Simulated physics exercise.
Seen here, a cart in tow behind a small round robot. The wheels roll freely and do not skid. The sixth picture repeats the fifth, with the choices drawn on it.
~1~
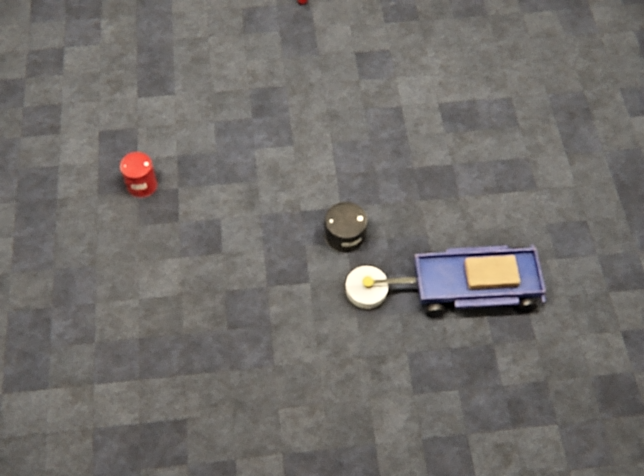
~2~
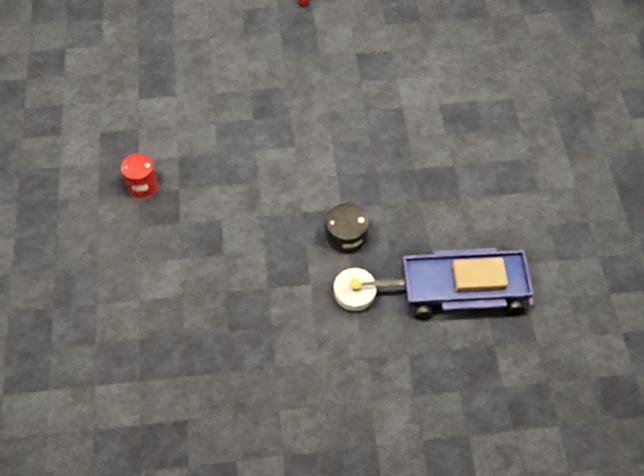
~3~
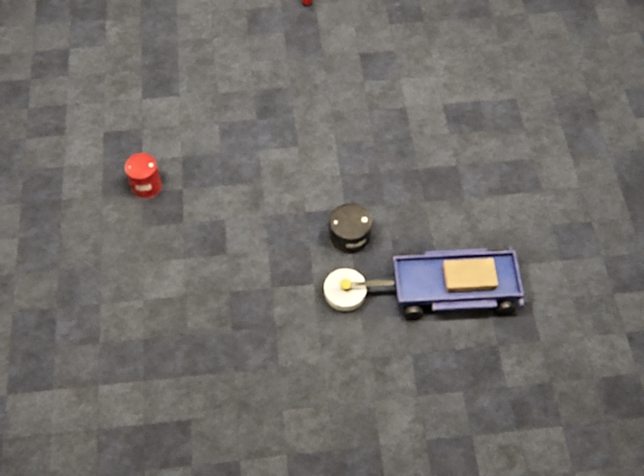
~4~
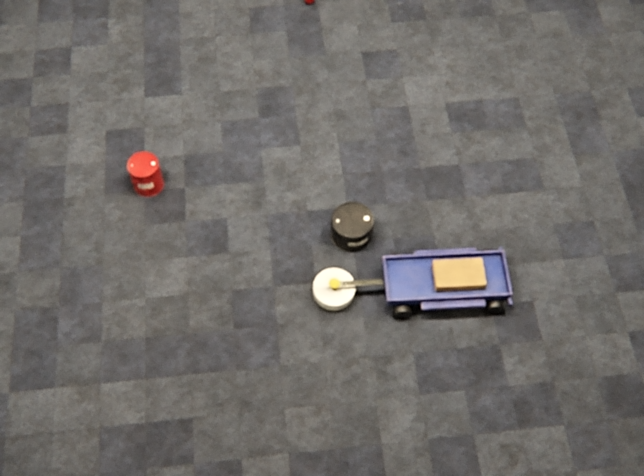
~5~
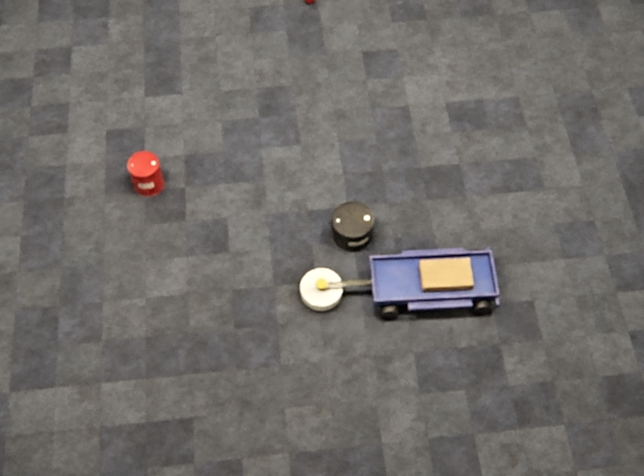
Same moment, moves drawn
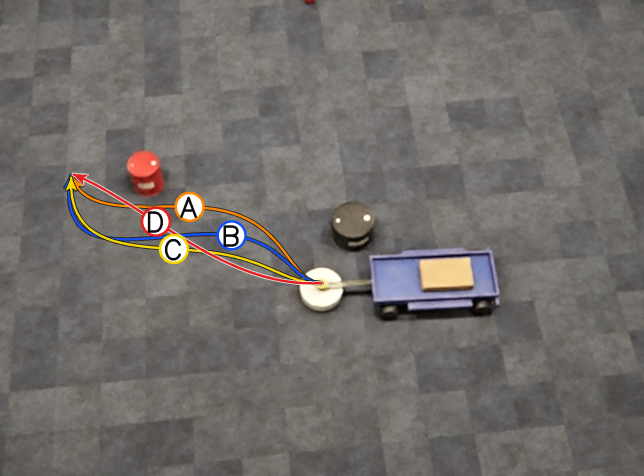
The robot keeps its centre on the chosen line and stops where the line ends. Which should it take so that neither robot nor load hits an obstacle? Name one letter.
Route C touches nothing.
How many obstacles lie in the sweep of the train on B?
One.
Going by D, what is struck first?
The red keg.
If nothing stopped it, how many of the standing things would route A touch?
Two.
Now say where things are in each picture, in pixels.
Red keg (142, 185); robot (367, 286); blue cart (479, 276), in the first frame.
Robot (355, 288); blue cart (467, 278); red keg (143, 186), in the second frame.
Robot (345, 289); blue cart (457, 278); red keg (147, 186), in the third frame.
Robot (334, 288); blue cart (446, 278); red keg (149, 185), in the fourth frame.
Robot (321, 288); blue cart (433, 278); red keg (149, 184); black tub (352, 234), in the fifth frame.
On the marked copy, A from (321, 283) via (204, 208) to (73, 177); B from (321, 283) via (170, 236) to (71, 176); C from (321, 283) via (174, 249) to (71, 178); D from (321, 283) via (186, 240) to (74, 174).
Taking C. A third of the way, robot (216, 258), cart (323, 271).
Two thirds of the way, robot (107, 243), cart (212, 255).
When it is over, robot (74, 180), cart (142, 231); nothing has been touched.
As for the rest, A meets the black tub and red keg; B meets the black tub; D meets the red keg.
